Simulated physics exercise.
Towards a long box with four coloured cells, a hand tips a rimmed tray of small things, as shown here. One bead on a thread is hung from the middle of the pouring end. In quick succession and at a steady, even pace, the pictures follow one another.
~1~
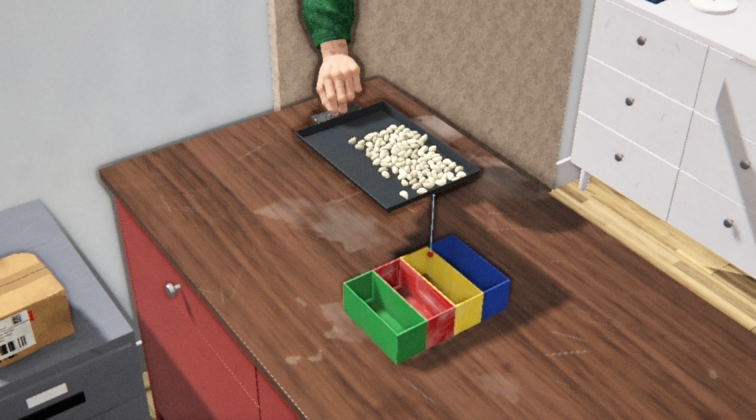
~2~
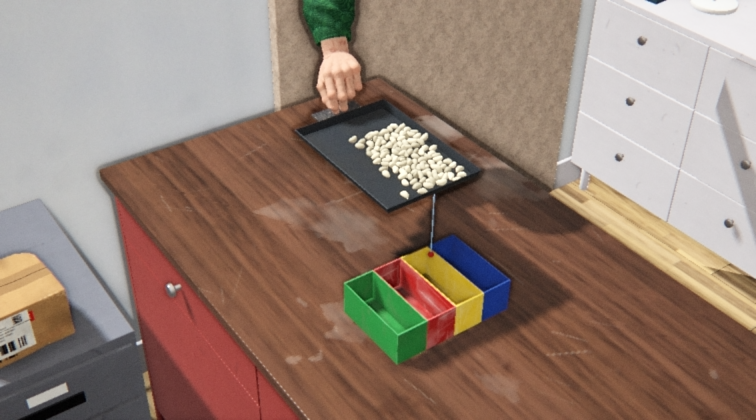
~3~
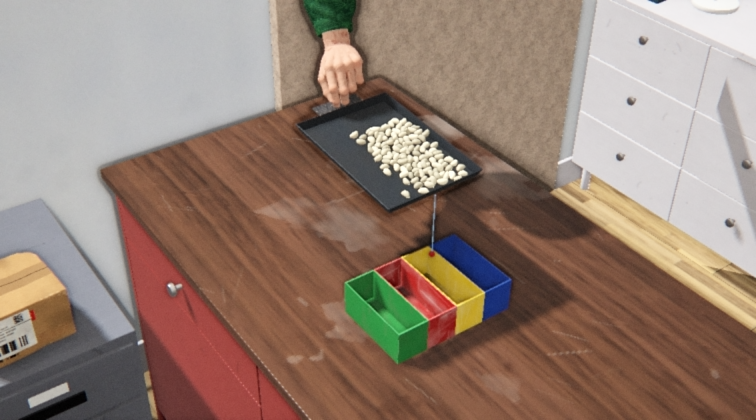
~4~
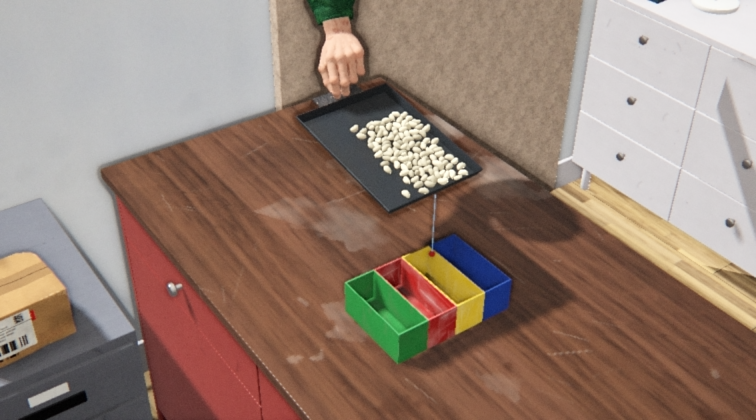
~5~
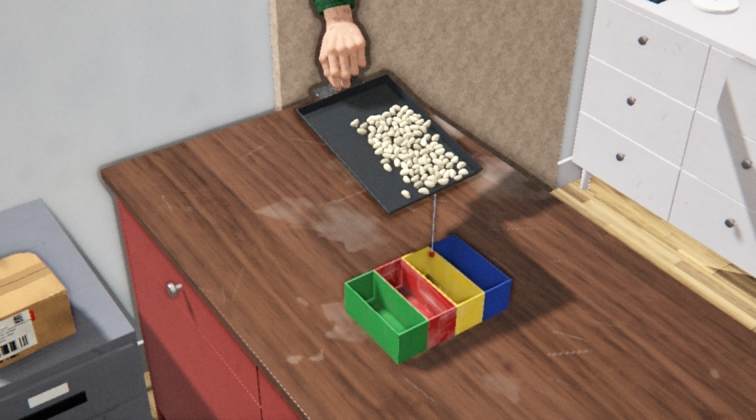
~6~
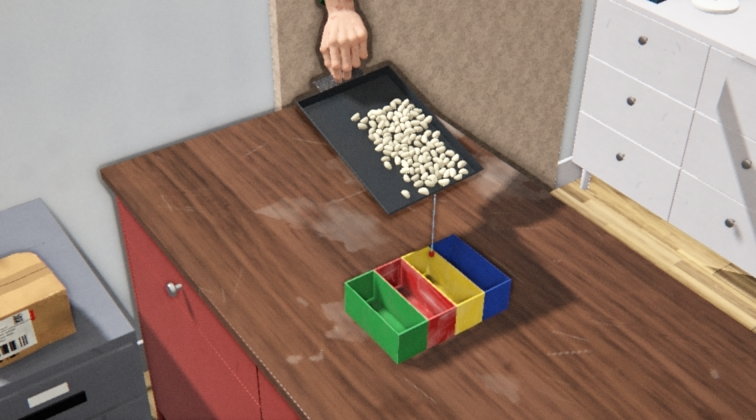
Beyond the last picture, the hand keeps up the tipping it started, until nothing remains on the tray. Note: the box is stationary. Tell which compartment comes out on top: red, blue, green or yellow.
It is red that comes out on top.
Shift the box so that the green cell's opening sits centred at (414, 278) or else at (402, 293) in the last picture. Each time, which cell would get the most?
Try one: That green cell; try two: That green cell.
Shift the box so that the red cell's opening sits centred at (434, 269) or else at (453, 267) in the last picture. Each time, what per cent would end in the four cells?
Close to 70 in a hundred, followed by close to 50 in a hundred.
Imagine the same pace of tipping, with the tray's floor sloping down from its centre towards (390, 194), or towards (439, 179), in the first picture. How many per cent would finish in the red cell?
Respectively 50 % and 0 %.
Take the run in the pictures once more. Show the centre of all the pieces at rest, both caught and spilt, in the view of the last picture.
Close to (421, 317).
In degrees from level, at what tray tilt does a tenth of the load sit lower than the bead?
Roughly 65 degrees of tilt.
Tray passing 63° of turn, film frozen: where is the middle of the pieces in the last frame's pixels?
(420, 197).
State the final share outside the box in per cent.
About 0 per cent.
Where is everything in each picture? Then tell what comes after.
In the first picture, corners of the pouring end at (388, 205) and (475, 169), level; middle of the load at (405, 155), white beans; bead on its thread at (430, 254); green cell at (412, 340); red cell at (440, 325); yellow cell at (468, 311); blue cell at (495, 298).
In the second picture, corners of the pouring end at (388, 205) and (476, 169), level; middle of the load at (405, 154).
In the third picture, corners of the pouring end at (390, 206) and (477, 168), tipped barely, lowest at the left corner; middle of the load at (407, 151).
In the fourth picture, corners of the pouring end at (390, 207) and (478, 168), tipped a little, lowest at the left corner; middle of the load at (407, 147).
In the fifth picture, corners of the pouring end at (390, 209) and (478, 168), tipped a little, lowest at the left corner; middle of the load at (408, 144).
In the sixth picture, corners of the pouring end at (390, 210) and (478, 167), tipped clearly, lowest at the left corner; middle of the load at (408, 141); green cell at (413, 339); red cell at (442, 325); yellow cell at (469, 311); blue cell at (496, 297).
Soon, tray tipped steeply; about two thirds on the tray; a small part in the red cell; a stray few in the green cell; a stray few in the yellow cell; about a quarter falling or outside the box.
A while on, tray tipped past a quarter turn; about half in the red cell; about a quarter in the green cell; about a quarter in the yellow cell; a small part in the blue cell.
Towards the end, tray tipped past a quarter turn; about half in the red cell; about a quarter in the green cell; about a quarter in the yellow cell; a small part in the blue cell.
Finally, tray tipped past a quarter turn; about half in the red cell; about a quarter in the green cell; about a quarter in the yellow cell; a small part in the blue cell.
